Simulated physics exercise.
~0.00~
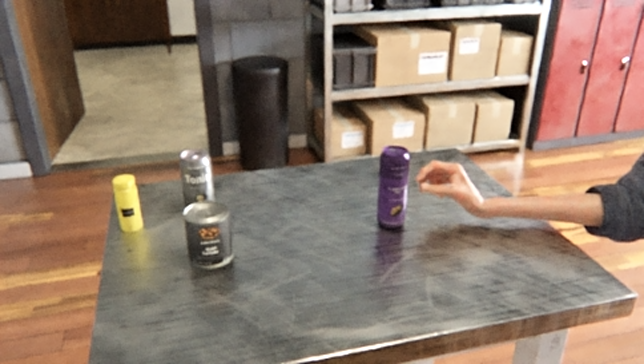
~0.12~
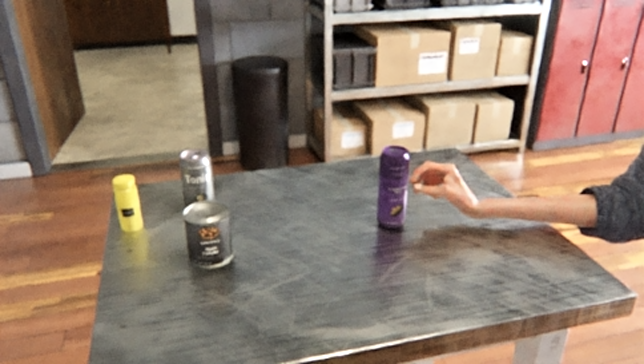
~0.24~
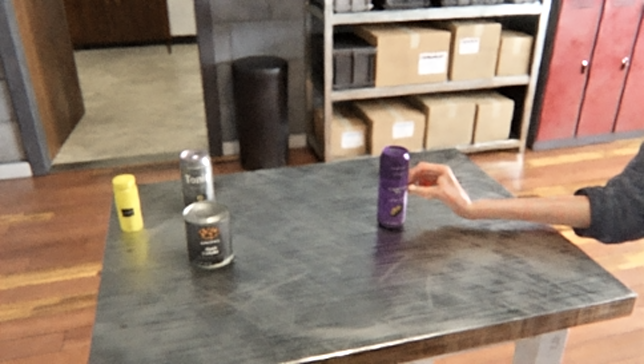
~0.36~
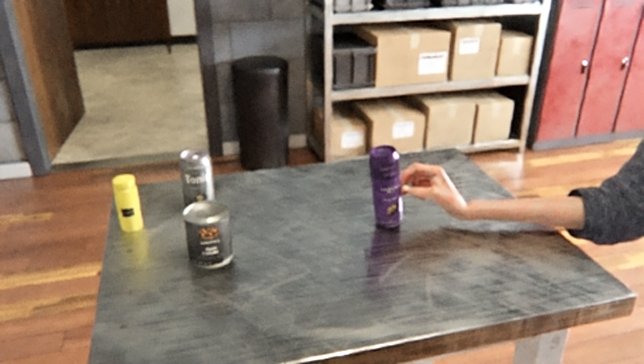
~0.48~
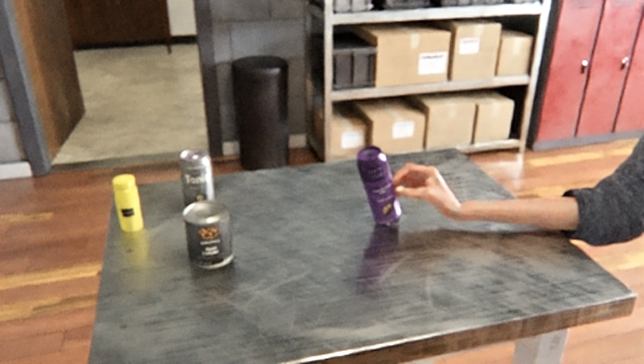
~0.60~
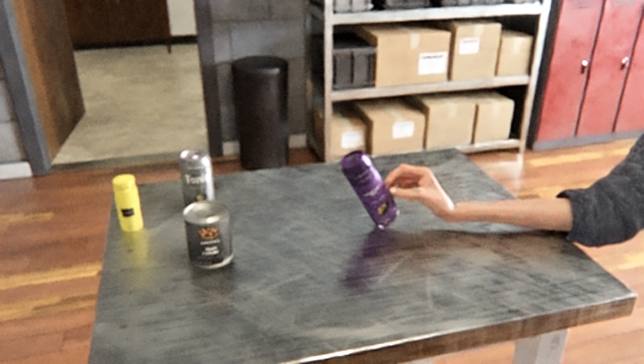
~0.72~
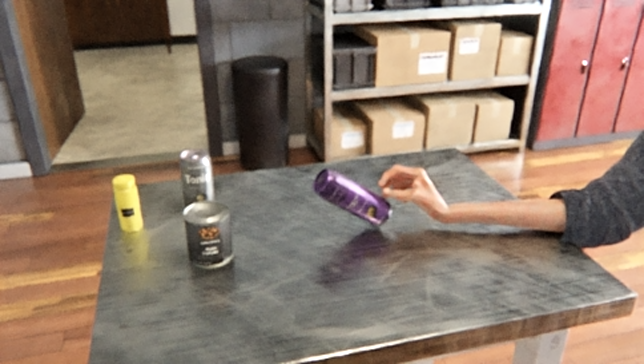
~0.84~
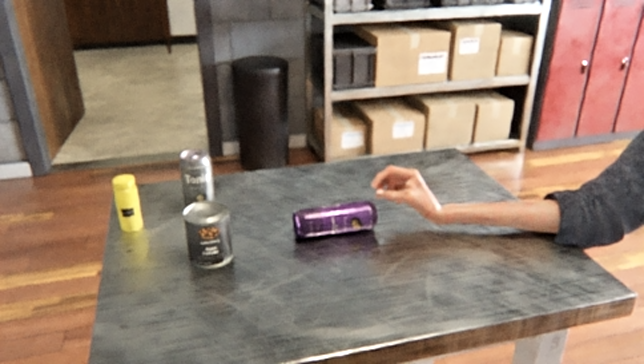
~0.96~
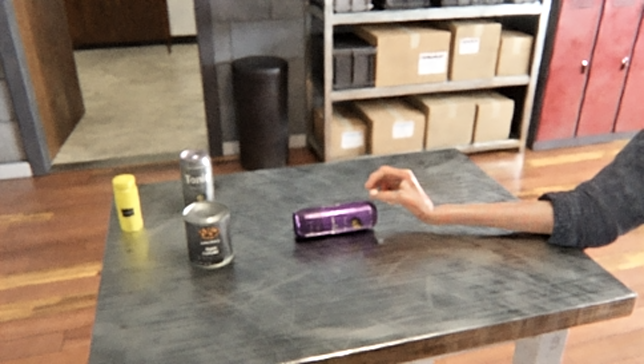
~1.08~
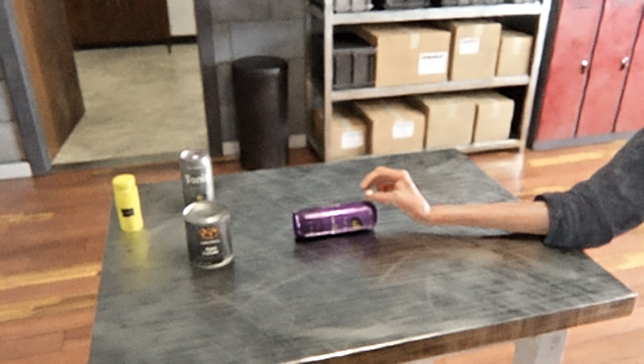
A hand pushes the upright purple can leftward until it topples onto its side.
